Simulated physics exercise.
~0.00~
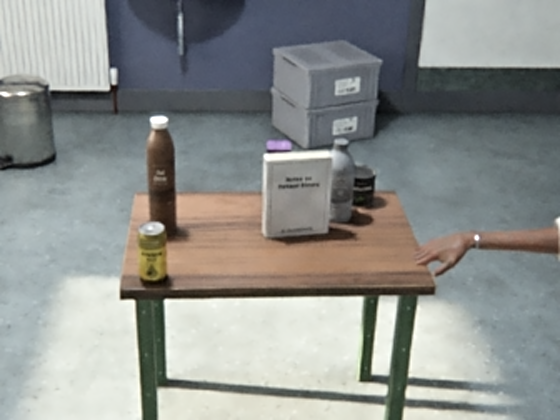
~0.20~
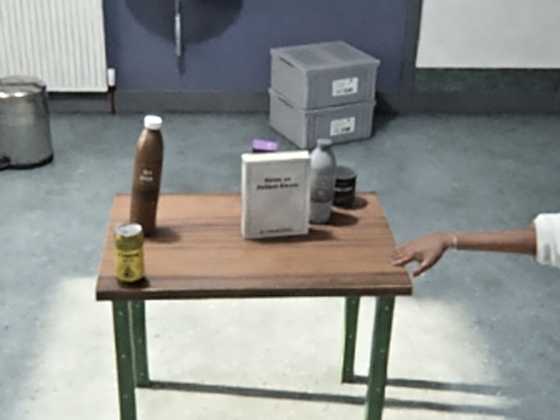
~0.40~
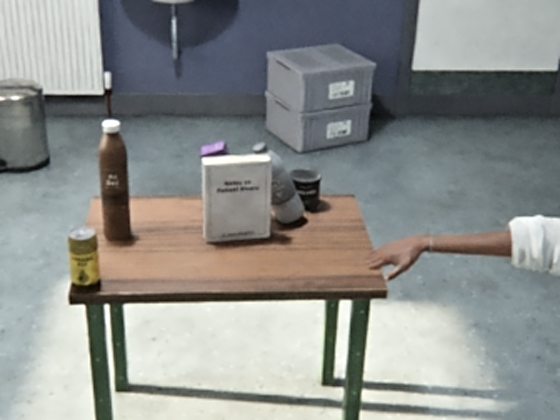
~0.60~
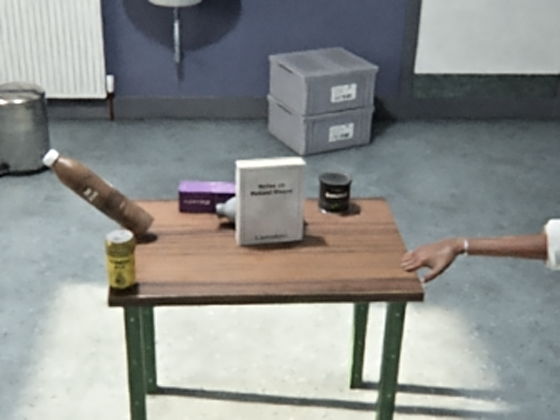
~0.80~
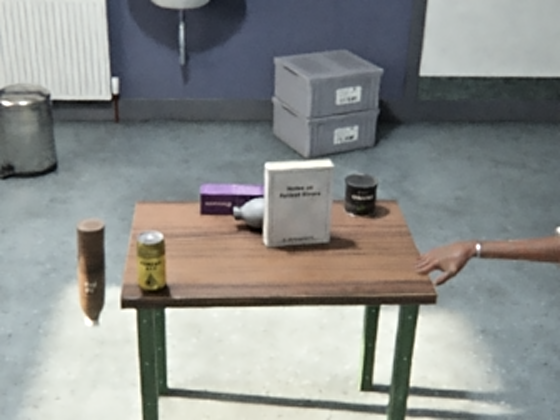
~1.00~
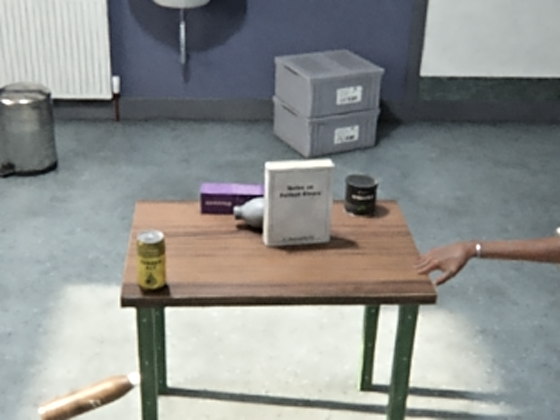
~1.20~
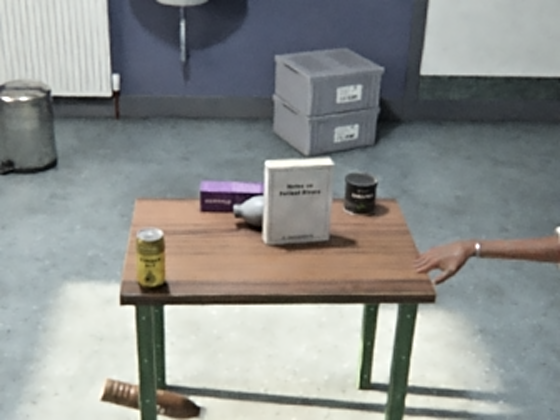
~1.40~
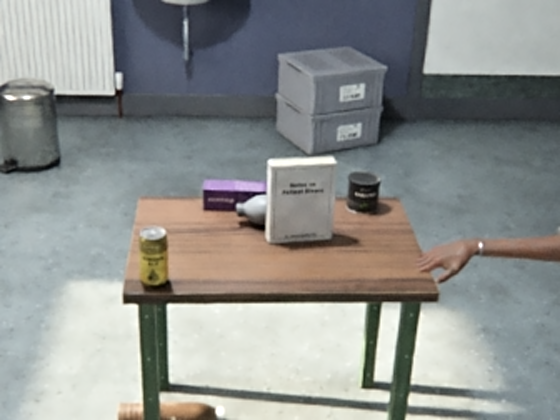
Brown bottle toppling off a small table as a hand drags it left then right, grey bottle and purple carton tipping over.
